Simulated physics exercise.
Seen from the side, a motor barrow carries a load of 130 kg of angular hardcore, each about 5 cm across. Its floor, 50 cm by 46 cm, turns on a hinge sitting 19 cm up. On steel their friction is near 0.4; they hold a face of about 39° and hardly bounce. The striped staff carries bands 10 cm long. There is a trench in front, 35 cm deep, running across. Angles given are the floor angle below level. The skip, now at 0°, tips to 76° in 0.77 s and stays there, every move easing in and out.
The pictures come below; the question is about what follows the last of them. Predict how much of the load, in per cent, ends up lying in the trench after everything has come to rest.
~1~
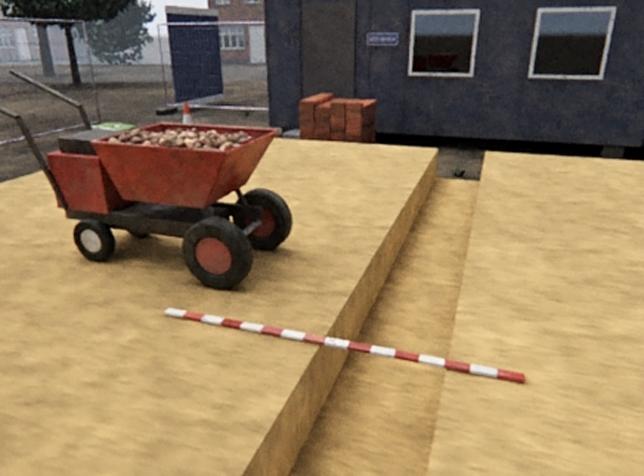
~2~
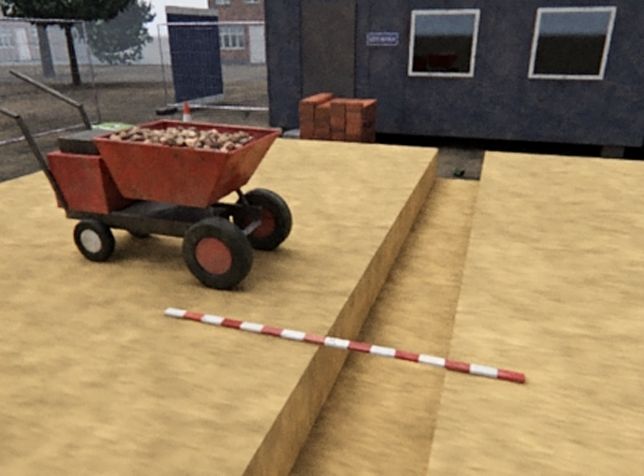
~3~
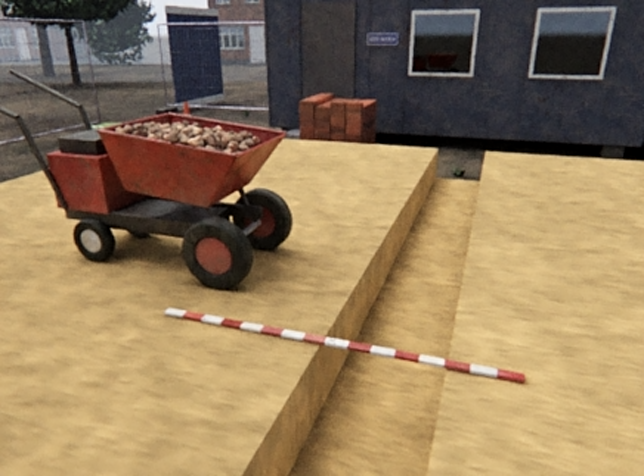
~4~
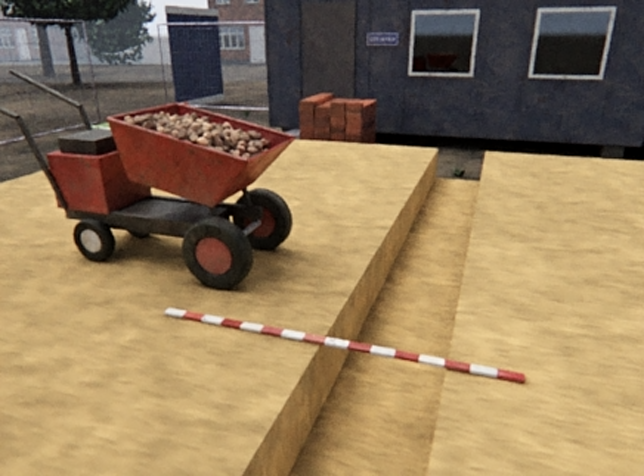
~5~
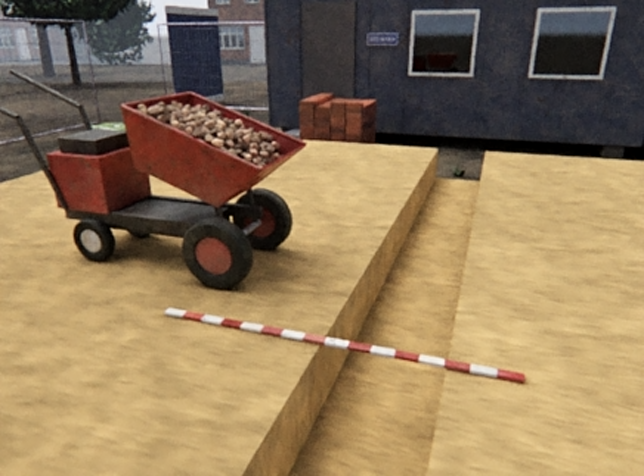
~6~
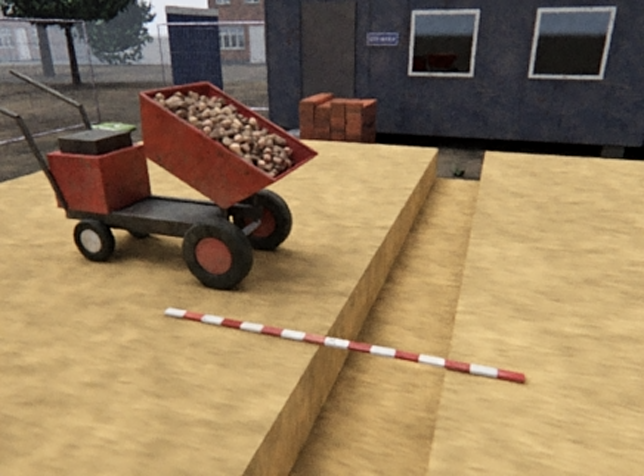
Roughly 80 per cent of it.
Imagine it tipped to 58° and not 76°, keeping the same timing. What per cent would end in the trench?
In that case around 30 percent.
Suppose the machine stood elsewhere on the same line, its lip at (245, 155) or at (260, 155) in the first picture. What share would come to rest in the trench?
The first gives about 90 percent and the second about 90 percent.
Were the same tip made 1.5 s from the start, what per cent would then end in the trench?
About 75%.
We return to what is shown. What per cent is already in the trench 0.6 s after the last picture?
Close to 30 per cent has got there by then.
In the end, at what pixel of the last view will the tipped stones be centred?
Their centre sits close to (399, 335).
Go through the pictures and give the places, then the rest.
In the first frame, the skip is at 0°, its lip at (225, 153); the top of the load is at (194, 137).
In the second frame, the skip is at 2°, its lip at (228, 153); the top of the load is at (179, 135).
In the third frame, the skip is at 6°, its lip at (236, 156); the top of the load is at (170, 129).
The fourth frame shows lip at (247, 161), floor tilted 12°, highest stones at (175, 119).
The fifth frame shows lip at (260, 170), floor tilted 20°, highest stones at (184, 110).
In the sixth frame, the skip is at 28°, its lip at (275, 182); the top of the load is at (196, 100).
Then, 0.3 s after the last picture the floor is at 64°, 100 % in the skip; the foremost stones are at (326, 214).
Then, 0.6 s after the last picture the floor is at 76°, 64 % in the skip, 3 % short of the trench, 32 % in the trench; the foremost stones are at (417, 355).
Then, 0.9 s after the last picture the floor is at 76°, 32 % in the skip, 6 % short of the trench, 62 % in the trench; the foremost stones are at (450, 345).
Then, 2.9 s after the last picture the floor is at 76°, 10 % in the skip, 9 % short of the trench, 80 % in the trench; the foremost stones are at (450, 340).
